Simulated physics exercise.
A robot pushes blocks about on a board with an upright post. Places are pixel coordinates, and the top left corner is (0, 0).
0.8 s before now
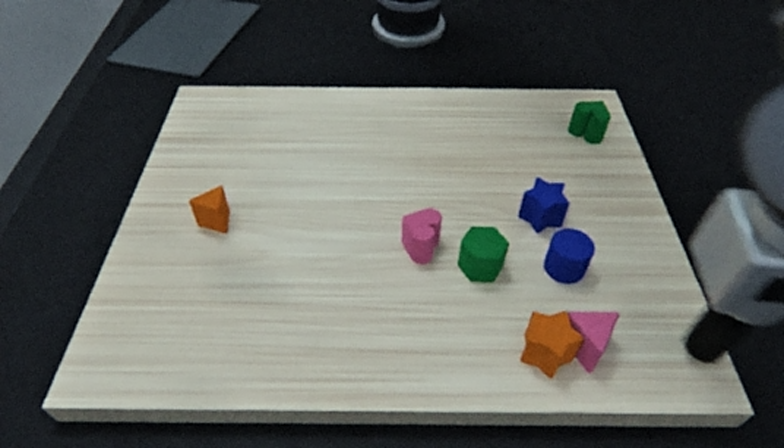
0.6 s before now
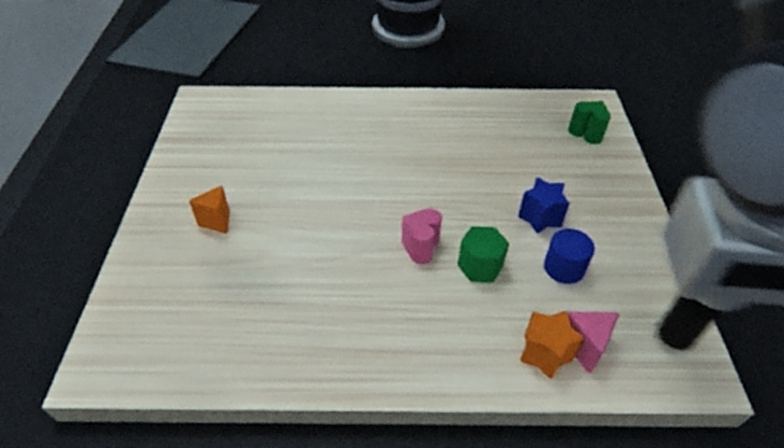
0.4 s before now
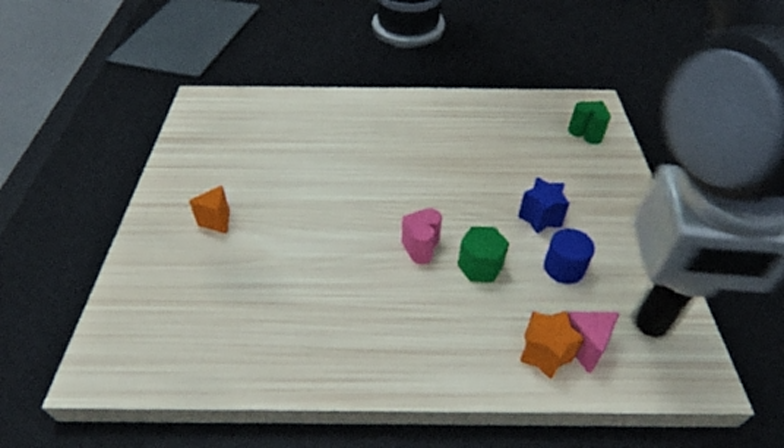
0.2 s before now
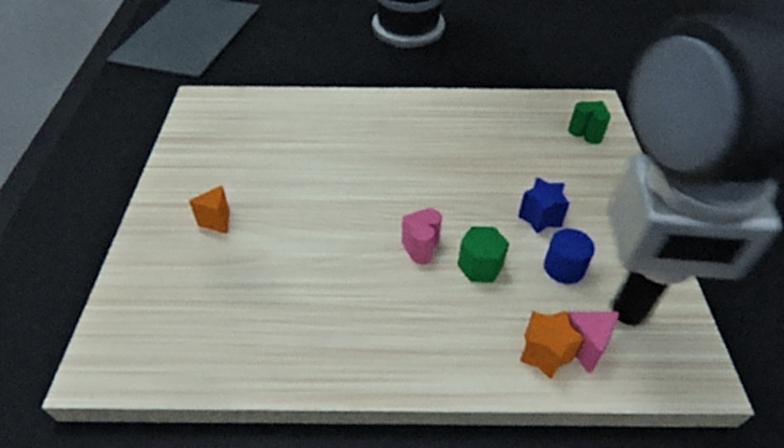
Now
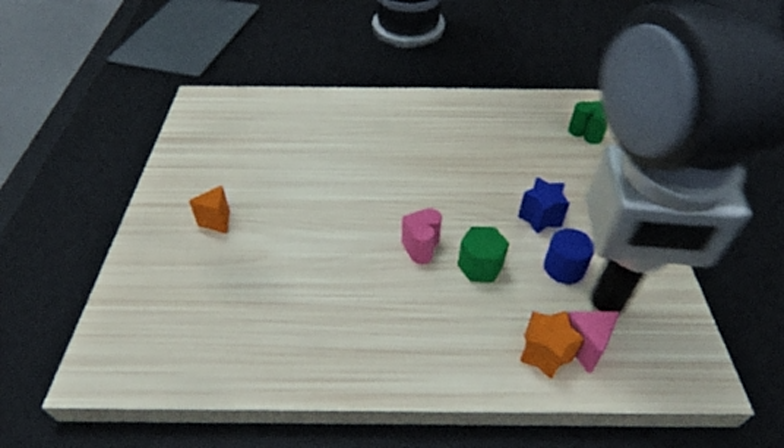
A robot arm moves left over the board toward the pink triangle while the blocks stay still.
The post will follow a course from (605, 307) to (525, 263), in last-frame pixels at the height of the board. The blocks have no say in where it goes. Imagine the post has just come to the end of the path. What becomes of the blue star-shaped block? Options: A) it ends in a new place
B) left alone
(A)
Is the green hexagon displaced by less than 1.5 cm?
Answer: Yes.
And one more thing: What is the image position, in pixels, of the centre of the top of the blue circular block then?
Its top centre lands on (534, 211).
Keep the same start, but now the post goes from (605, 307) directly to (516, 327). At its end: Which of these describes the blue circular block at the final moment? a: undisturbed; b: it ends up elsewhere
Letter a.
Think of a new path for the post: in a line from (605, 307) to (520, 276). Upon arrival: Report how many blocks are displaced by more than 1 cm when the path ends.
Moved: Just one.
What follows on the original path. Halfway along, post (566, 278); blue circular block (560, 230).
At the end, post (527, 257); green hexagon in place; blue star-shaped block (546, 184), turned 25° clockwise; blue circular block (534, 211).
